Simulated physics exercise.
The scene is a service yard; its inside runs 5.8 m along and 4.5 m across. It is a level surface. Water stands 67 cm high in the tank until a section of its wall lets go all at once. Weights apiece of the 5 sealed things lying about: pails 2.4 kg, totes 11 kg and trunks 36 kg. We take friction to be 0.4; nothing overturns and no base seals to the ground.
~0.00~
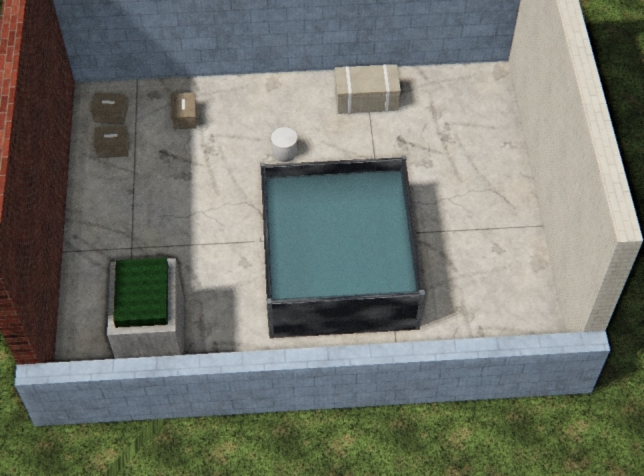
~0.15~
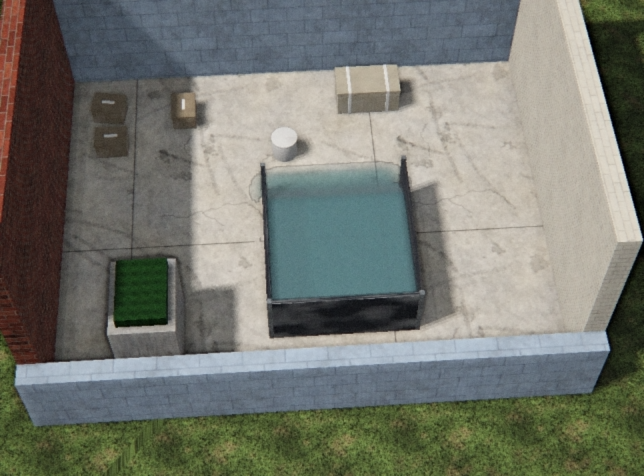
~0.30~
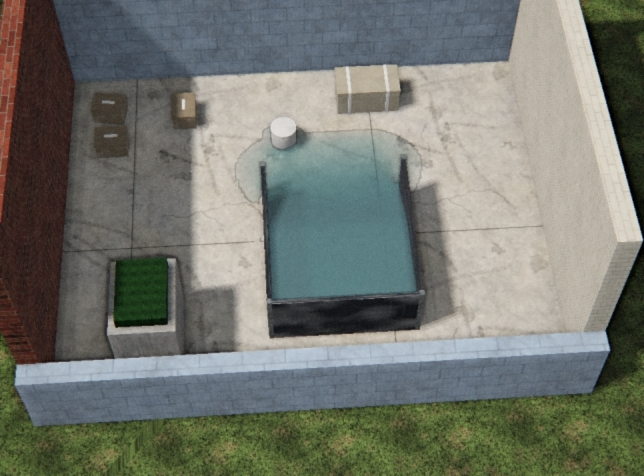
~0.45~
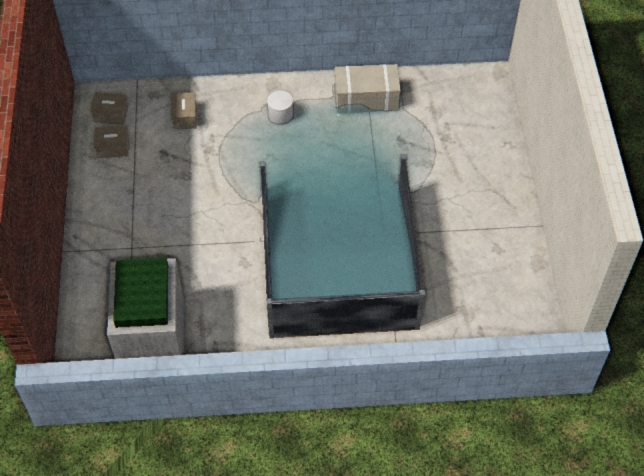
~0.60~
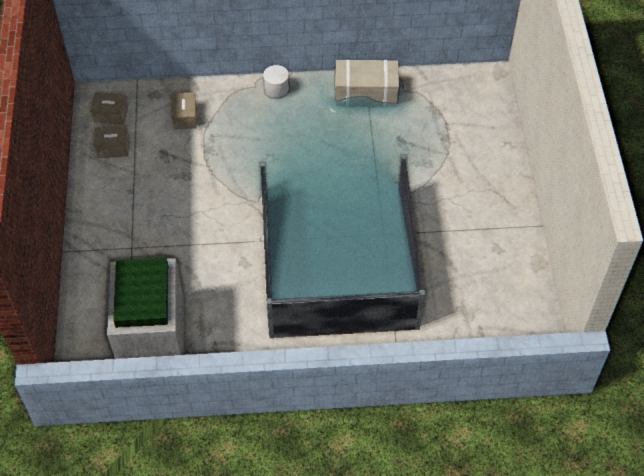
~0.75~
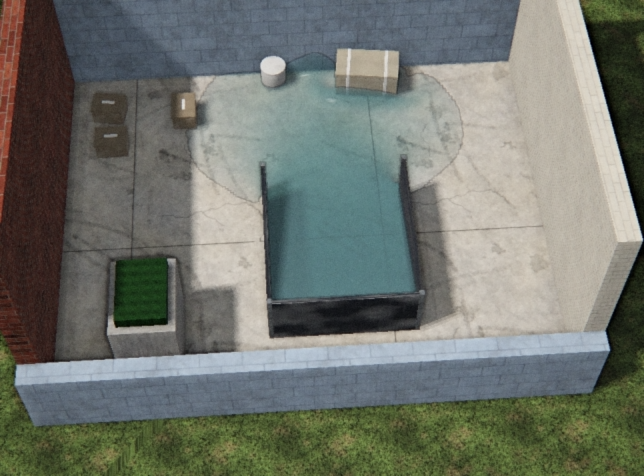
Teal water pours out of the open far side of a dark-walled tank in a concrete-floored yard, seen from high above by a still camera. A white pail and a strapped tan trunk stand beyond the tank, with three small brown boxes at the upper left and a green-topped planter at the lower left. The water fans toward the blue back wall, pushing first the pail, then slightly the trunk.
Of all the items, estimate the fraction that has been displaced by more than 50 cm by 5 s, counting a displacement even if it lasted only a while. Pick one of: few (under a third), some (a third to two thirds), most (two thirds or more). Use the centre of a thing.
Most.
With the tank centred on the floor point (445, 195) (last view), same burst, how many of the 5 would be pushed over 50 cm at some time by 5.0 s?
In that case the number is 5.
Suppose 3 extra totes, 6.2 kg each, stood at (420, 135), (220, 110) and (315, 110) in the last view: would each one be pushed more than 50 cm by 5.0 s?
One after another they come out above it, above it, above it.
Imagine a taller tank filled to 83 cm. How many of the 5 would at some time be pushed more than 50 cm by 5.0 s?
Then 5.
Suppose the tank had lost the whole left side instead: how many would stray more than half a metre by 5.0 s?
5.
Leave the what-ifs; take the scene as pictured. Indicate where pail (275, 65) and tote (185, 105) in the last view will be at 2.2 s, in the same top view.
They should sit about (119, 78) and (115, 120) in the last view.
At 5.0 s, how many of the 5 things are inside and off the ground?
My tally comes to 3.
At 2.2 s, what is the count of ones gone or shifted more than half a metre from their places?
Count then: 3.
After 1.1 s 1 of 5 are over 50 cm from their spots; 1 afloat.
After 2.2 s 3 of 5 are over 50 cm from their spots; 4 afloat.
After 3.5 s 5 of 5 are over 50 cm from their spots; 1 afloat.
After 5.0 s 5 of 5 are over 50 cm from their spots, and 5 have been at some point; 3 afloat.
